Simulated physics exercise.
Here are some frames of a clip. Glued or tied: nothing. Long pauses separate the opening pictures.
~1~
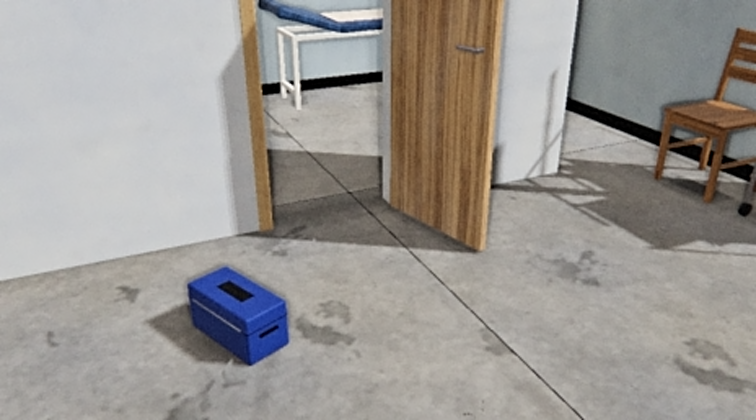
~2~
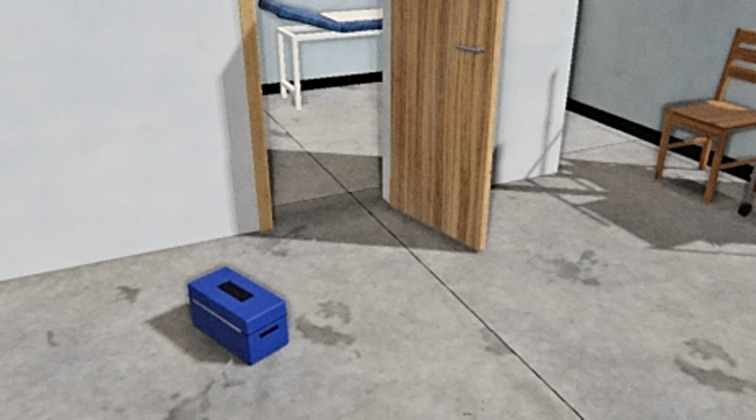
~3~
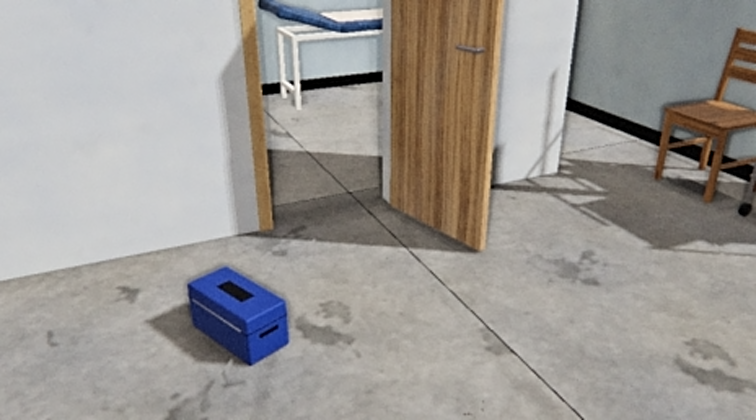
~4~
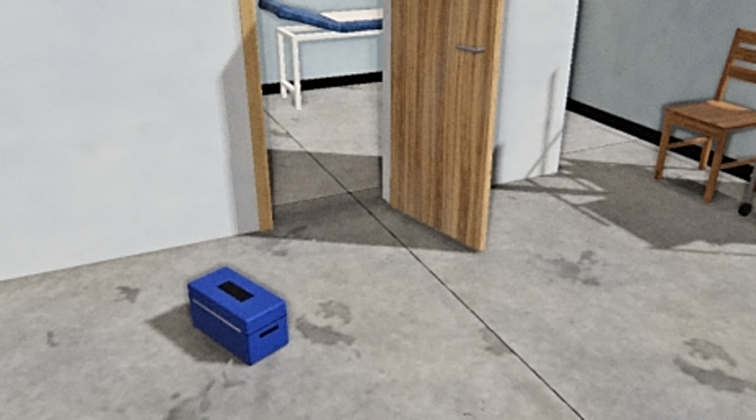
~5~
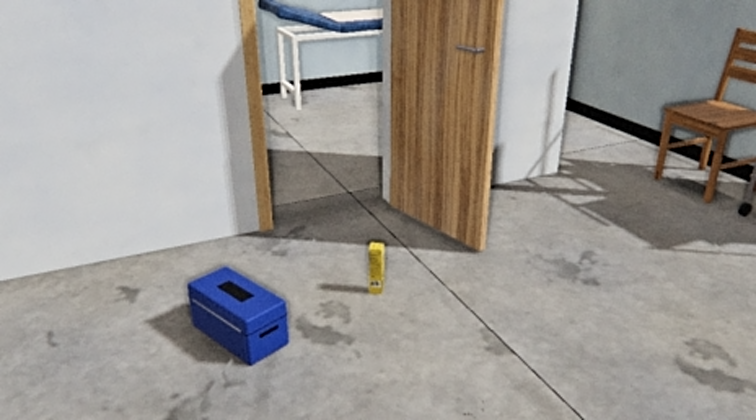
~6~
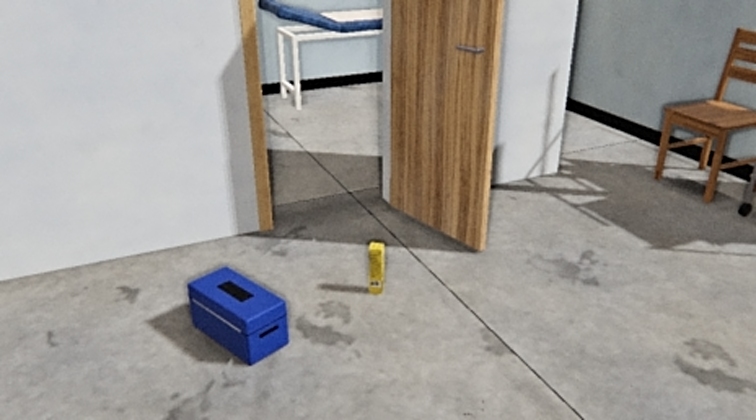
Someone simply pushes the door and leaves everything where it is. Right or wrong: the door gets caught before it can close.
Wrong.
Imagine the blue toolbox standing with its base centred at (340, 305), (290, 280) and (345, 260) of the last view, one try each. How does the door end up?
Case one: Swings all the way; case two: Swings all the way; case three: Swings all the way.
Then, 0.60 s after the last picture, open by 80°.
Then, 1.00 s after the last picture, open by 49°.
Then, 1.40 s after the last picture, open by 17°.
At rest, open by 0°; both in place. Seen from the same camera at the end, yellow carton near (377, 269).
